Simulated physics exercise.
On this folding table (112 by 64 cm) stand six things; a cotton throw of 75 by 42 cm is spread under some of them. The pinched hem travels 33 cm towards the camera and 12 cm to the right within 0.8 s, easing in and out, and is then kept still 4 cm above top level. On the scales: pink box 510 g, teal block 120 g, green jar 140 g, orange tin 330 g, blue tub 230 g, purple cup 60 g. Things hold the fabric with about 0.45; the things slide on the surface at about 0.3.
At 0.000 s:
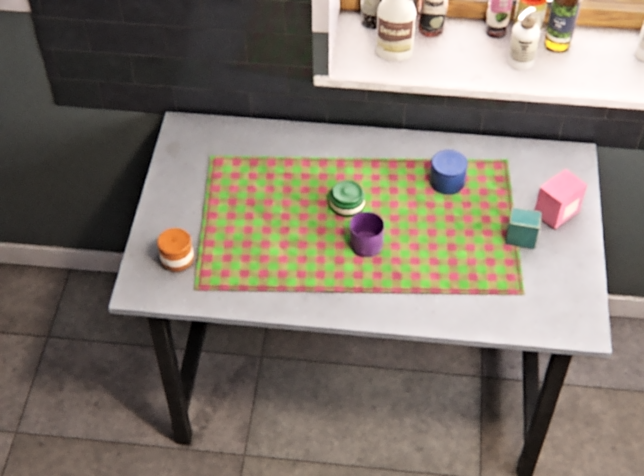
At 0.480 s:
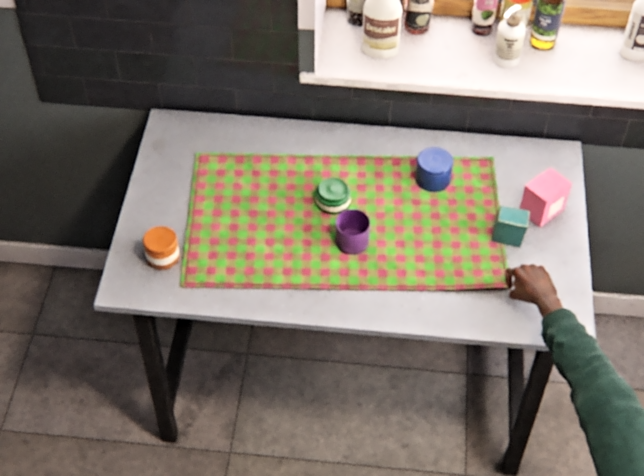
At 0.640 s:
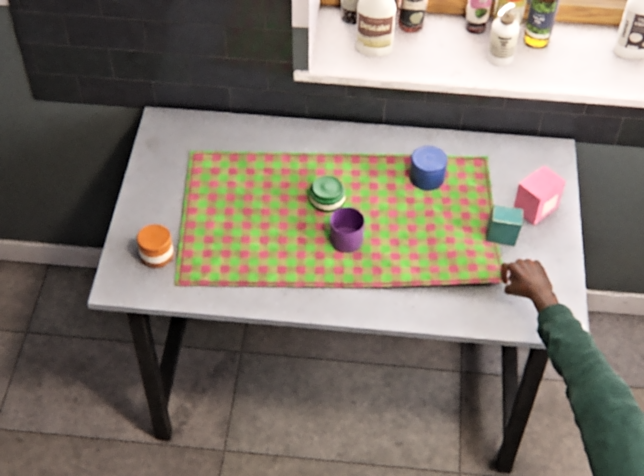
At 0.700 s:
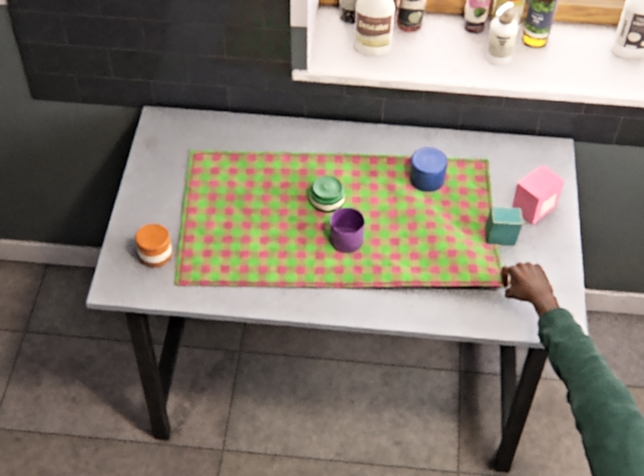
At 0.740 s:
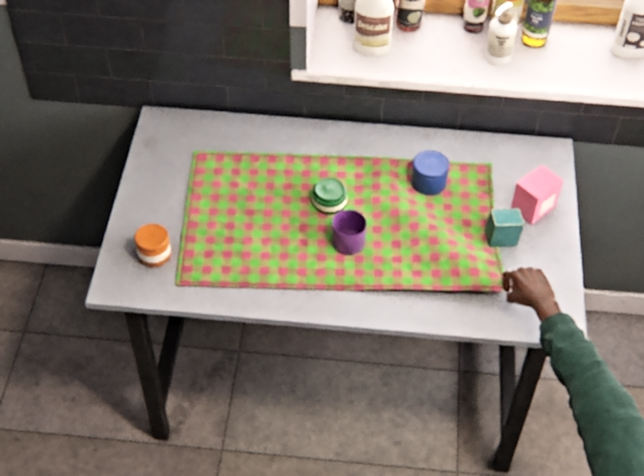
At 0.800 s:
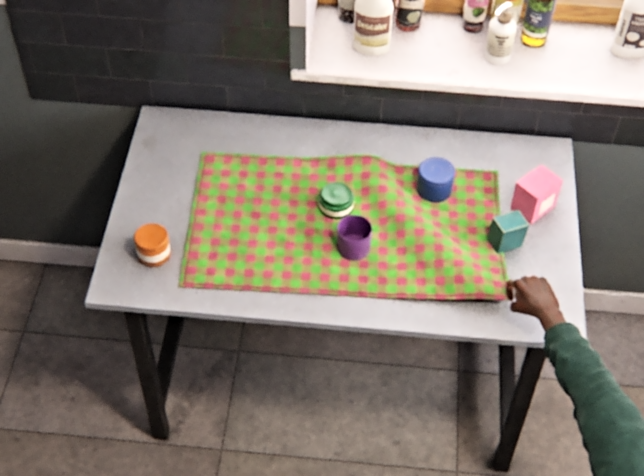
A dark-skinned hand in a green sleeve works at a checkered cloth on a grey table, seen from above and in front against a dark tiled wall. Green jar, purple cup and blue tub sit on the cloth, teal block at its right edge, pink box beyond, orange tin left. The view shifts slightly, then the hand pulls the near right corner slightly towards us, wrinkling the cloth and shifting the jar, cup, tub and block.
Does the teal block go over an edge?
Result: Teal block falls off.
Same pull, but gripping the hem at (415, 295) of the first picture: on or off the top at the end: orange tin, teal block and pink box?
Then: Orange tin remains, teal block stays up, pink box remains.
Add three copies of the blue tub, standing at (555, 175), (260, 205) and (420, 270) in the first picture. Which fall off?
In that order: Stays on, stays on, falls off.
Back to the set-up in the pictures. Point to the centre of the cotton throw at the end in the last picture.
Near (421, 310).
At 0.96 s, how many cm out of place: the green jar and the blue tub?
About: Green jar 10 cm, blue tub 15 cm.
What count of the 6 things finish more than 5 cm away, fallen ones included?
That makes 4.
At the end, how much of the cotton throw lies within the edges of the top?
Some 60 per cent of it.
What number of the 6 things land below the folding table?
That makes 2.
At 1.0 s, 100 % of the cotton throw is still over the top; teal block 12 cm off its start, blue tub 15 cm off its start, green jar 12 cm off its start.
At 1.1 s, 90 % of the cotton throw is still over the top; teal block on its side, 21 cm off its start, blue tub 26 cm off its start, green jar 21 cm off its start.
At 1.3 s, 75 % of the cotton throw is still over the top; teal block on its side, 27 cm off its start at (571, 307), blue tub 35 cm off its start at (510, 257), green jar 29 cm off its start at (403, 262).
At 1.4 s, 65 % of the cotton throw is still over the top; teal block on its side, 28 cm off its start, blue tub 39 cm off its start, green jar 32 cm off its start.
At 3.0 s, 60 % of the cotton throw is still over the top; teal block over the edge, purple cup over the edge, blue tub 39 cm off its start at (523, 269), green jar 34 cm off its start at (414, 280).
